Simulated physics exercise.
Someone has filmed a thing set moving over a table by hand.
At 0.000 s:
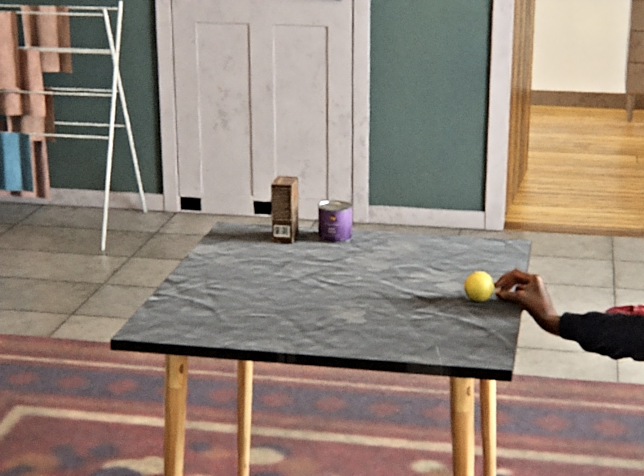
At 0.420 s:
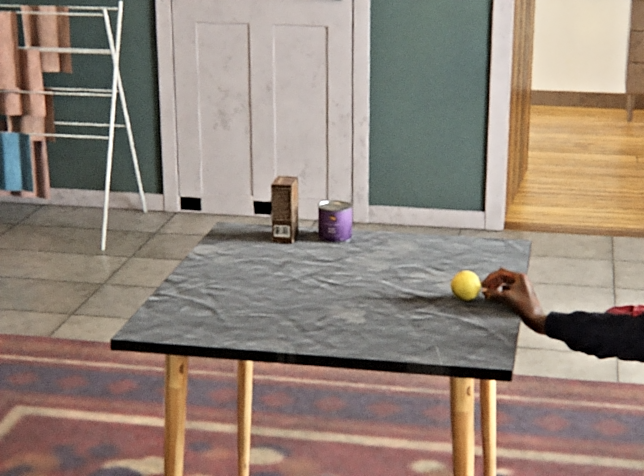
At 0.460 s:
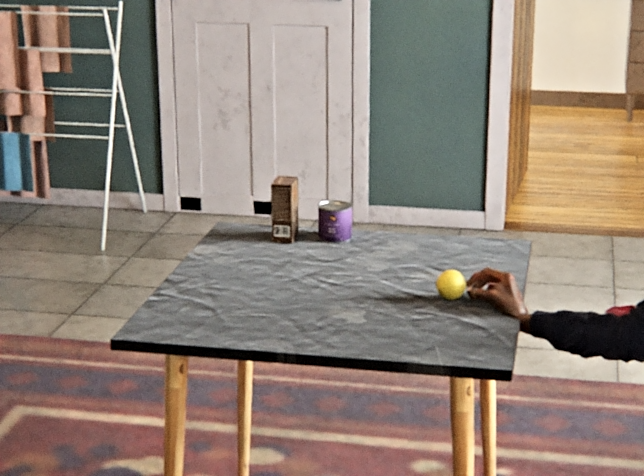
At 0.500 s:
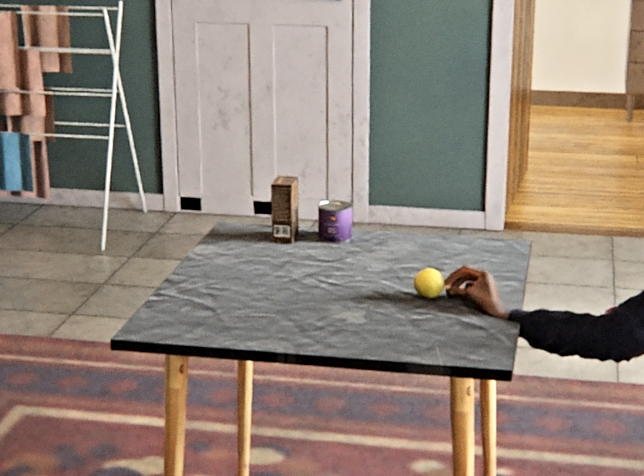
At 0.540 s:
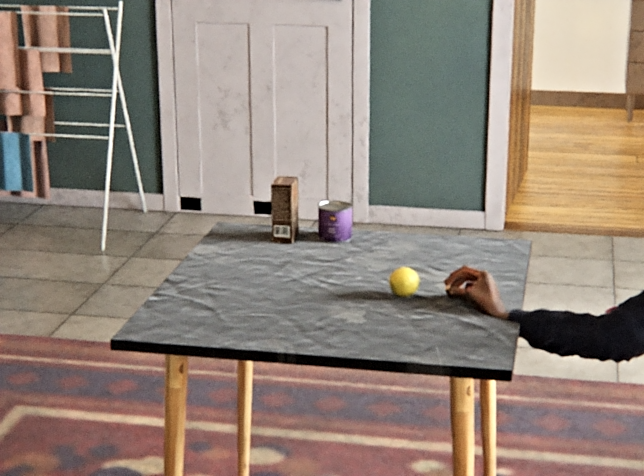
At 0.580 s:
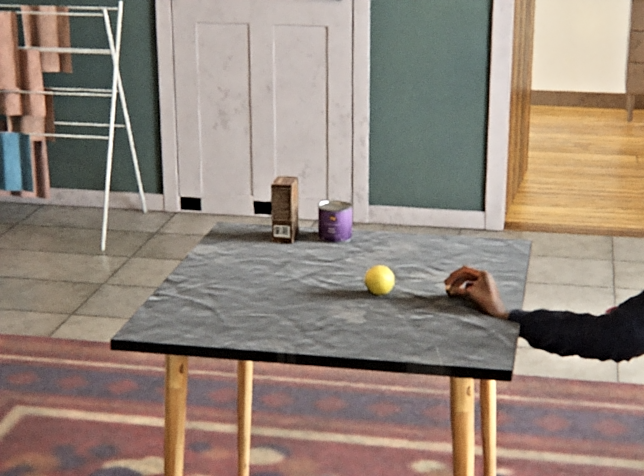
Yellow lemon pushed leftward by a hand across a dark tabletop, then rolling on alone past a box and purple tin.
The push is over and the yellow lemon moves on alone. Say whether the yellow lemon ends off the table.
The yellow lemon falls off the table.
Around 0.88 s, yellow lemon displaced well along near (210, 269).
Around 1.18 s, yellow lemon now off the table.
Finally (1.5 s), off the table, yellow lemon.
